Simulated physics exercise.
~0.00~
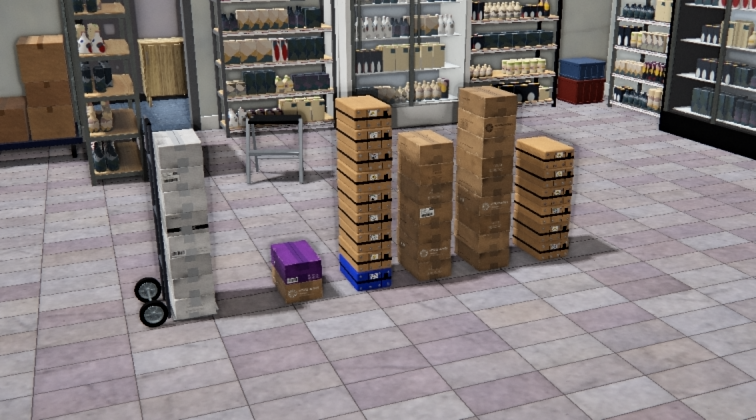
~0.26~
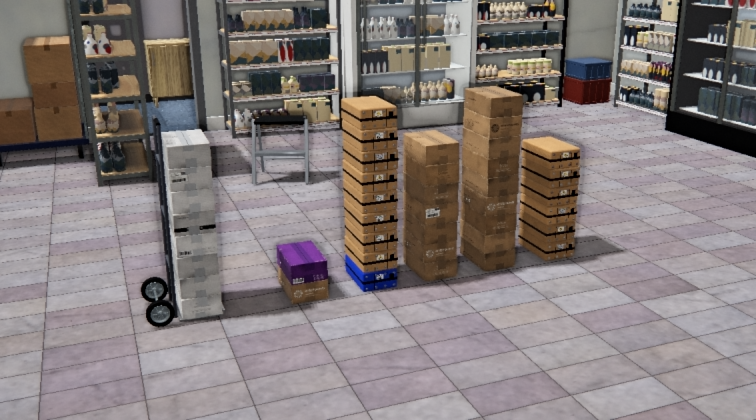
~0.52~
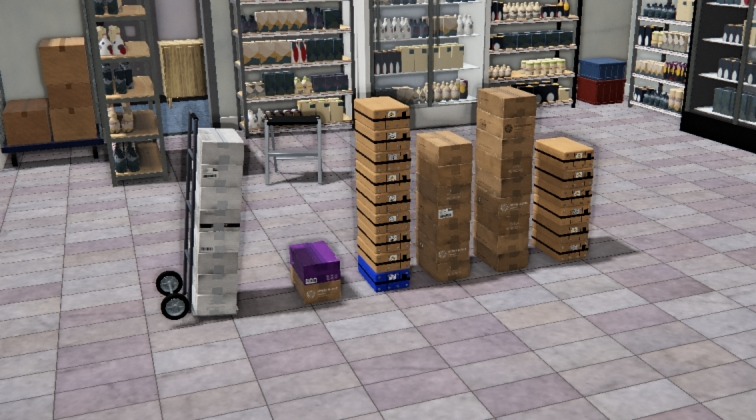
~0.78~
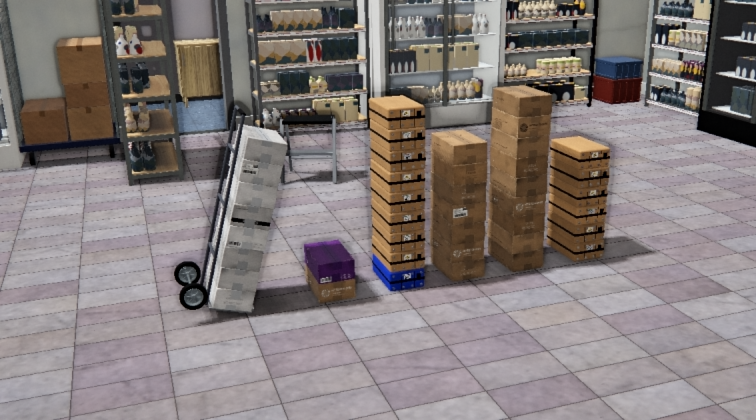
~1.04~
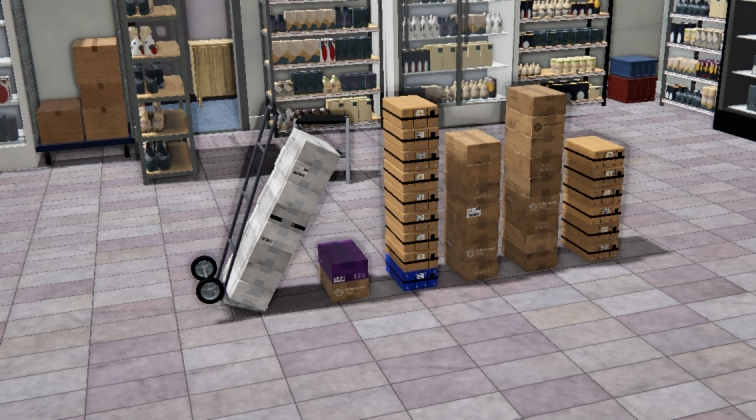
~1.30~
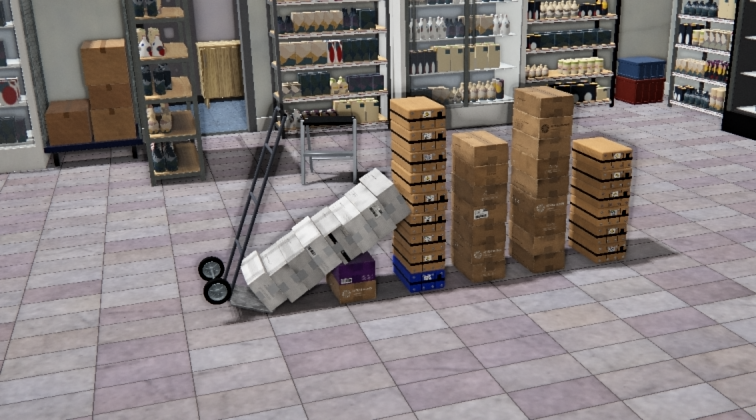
In the video, a hand truck carrying a stack of white boxes tilts to the right beside a row of box stacks, and the white boxes lean over, spreading apart above a low purple-topped stack toward the neighboring tall column.
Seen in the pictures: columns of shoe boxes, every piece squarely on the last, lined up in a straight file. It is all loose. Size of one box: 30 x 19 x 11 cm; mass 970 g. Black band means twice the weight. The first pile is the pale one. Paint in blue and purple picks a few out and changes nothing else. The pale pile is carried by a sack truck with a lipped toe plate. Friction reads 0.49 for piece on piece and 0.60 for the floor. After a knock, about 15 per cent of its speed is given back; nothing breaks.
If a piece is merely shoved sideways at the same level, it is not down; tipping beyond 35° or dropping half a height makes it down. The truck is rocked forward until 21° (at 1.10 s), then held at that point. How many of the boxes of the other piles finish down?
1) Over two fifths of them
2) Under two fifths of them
Answer: 2.
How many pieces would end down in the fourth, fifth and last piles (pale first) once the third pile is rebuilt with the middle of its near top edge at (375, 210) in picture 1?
Pile by pile that makes fourth 0, fifth 0, last 0.
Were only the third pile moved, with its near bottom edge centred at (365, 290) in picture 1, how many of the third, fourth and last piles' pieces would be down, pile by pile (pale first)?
Third 0, fourth 0, last 0 down.
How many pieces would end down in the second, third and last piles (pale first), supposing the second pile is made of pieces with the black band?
Second 0, third 0, last 0.
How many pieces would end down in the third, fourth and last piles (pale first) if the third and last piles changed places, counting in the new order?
Third 0, fourth 0, last 0.
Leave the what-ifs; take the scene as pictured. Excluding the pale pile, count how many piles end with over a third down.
0.
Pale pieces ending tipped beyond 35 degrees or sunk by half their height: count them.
Exactly 8 of the pale pieces.
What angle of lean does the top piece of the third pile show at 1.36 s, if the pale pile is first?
0° from upright.
Around 1.36 s, 8 of the pale pile down; none of the 33 other boxes down, 4 disturbed.
Around 1.40 s, 8 of the pale pile down; none of the 33 other boxes down, 5 disturbed.
Finally (2.1 s), 8 of the pale pile down; none of the 33 other boxes down, 2 disturbed; purple box unmoved; blue box unmoved. That is 0 per cent. Seen by the last camera, middles, purple box near (350, 262), blue box near (418, 271).
